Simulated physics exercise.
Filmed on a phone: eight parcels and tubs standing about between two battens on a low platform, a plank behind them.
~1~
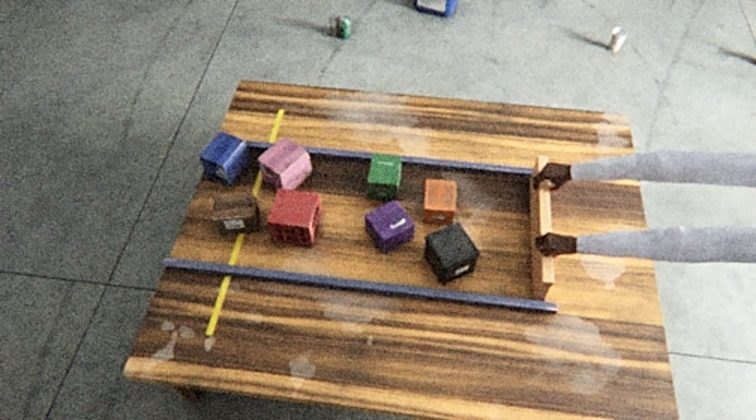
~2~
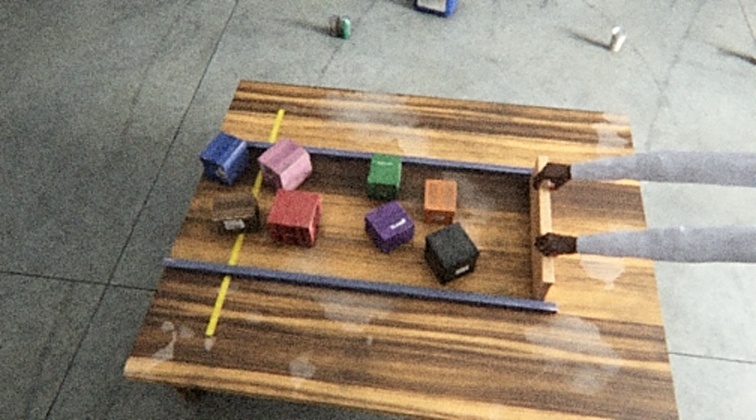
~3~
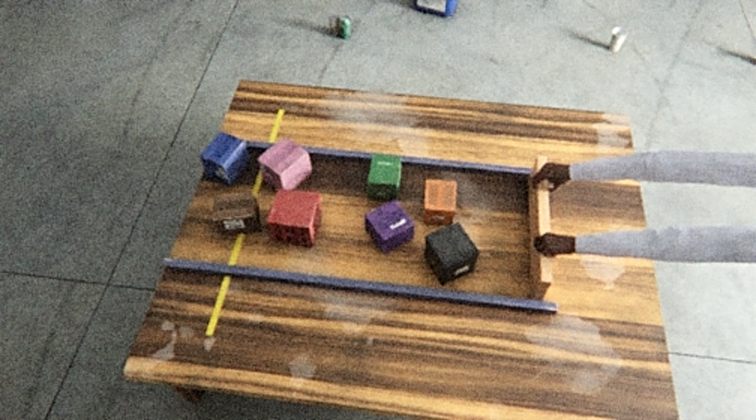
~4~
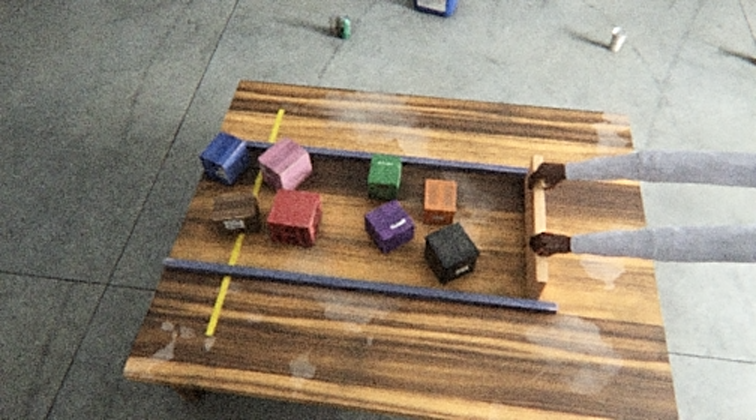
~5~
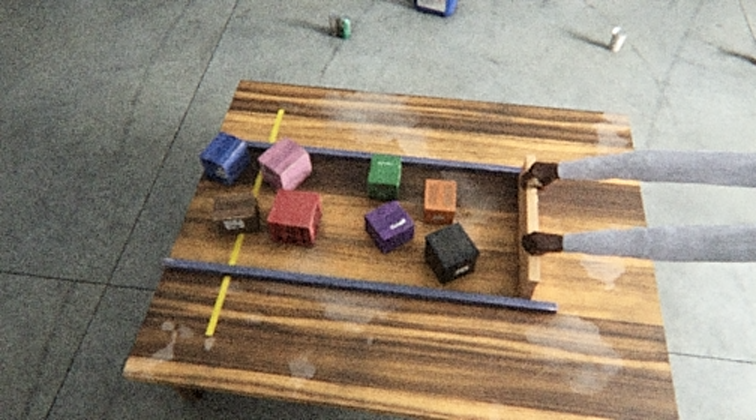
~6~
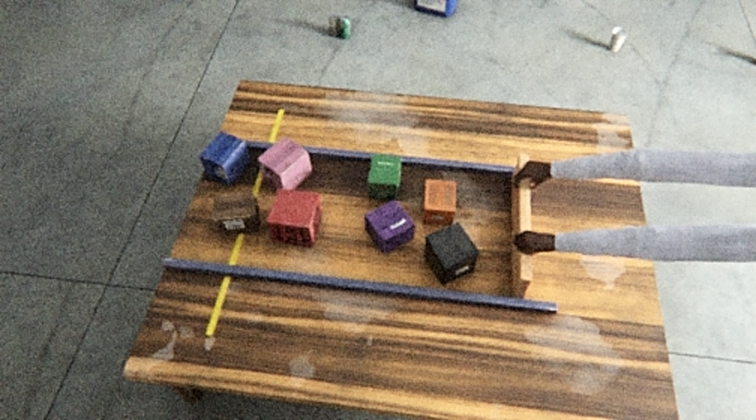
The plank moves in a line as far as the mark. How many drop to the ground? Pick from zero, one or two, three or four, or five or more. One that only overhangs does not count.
Outcome: The number that fall off is three or four.
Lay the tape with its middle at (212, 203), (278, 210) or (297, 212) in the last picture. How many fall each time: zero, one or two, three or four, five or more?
Taking them in turn, five or over; one or two; just one or two.
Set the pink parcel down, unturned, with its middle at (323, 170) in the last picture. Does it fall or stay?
Then it drops off.
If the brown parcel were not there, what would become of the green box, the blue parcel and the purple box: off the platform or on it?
The green box stays on, the blue parcel drops off, the purple box survives.
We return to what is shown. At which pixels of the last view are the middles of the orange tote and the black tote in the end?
Near (240, 181) and (221, 221).
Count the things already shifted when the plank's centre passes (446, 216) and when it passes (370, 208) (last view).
At the one place 3, at the other 5.
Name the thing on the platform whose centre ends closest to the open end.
It is the purple box.
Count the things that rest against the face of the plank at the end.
2 of them.
Soon after, none off yet; blue parcel at rest near (226, 159); brown parcel at rest near (237, 215); pink parcel at rest near (286, 166).
By the end, the number that fall off is three or four; fallen, red crate, pink parcel, brown parcel and blue parcel.
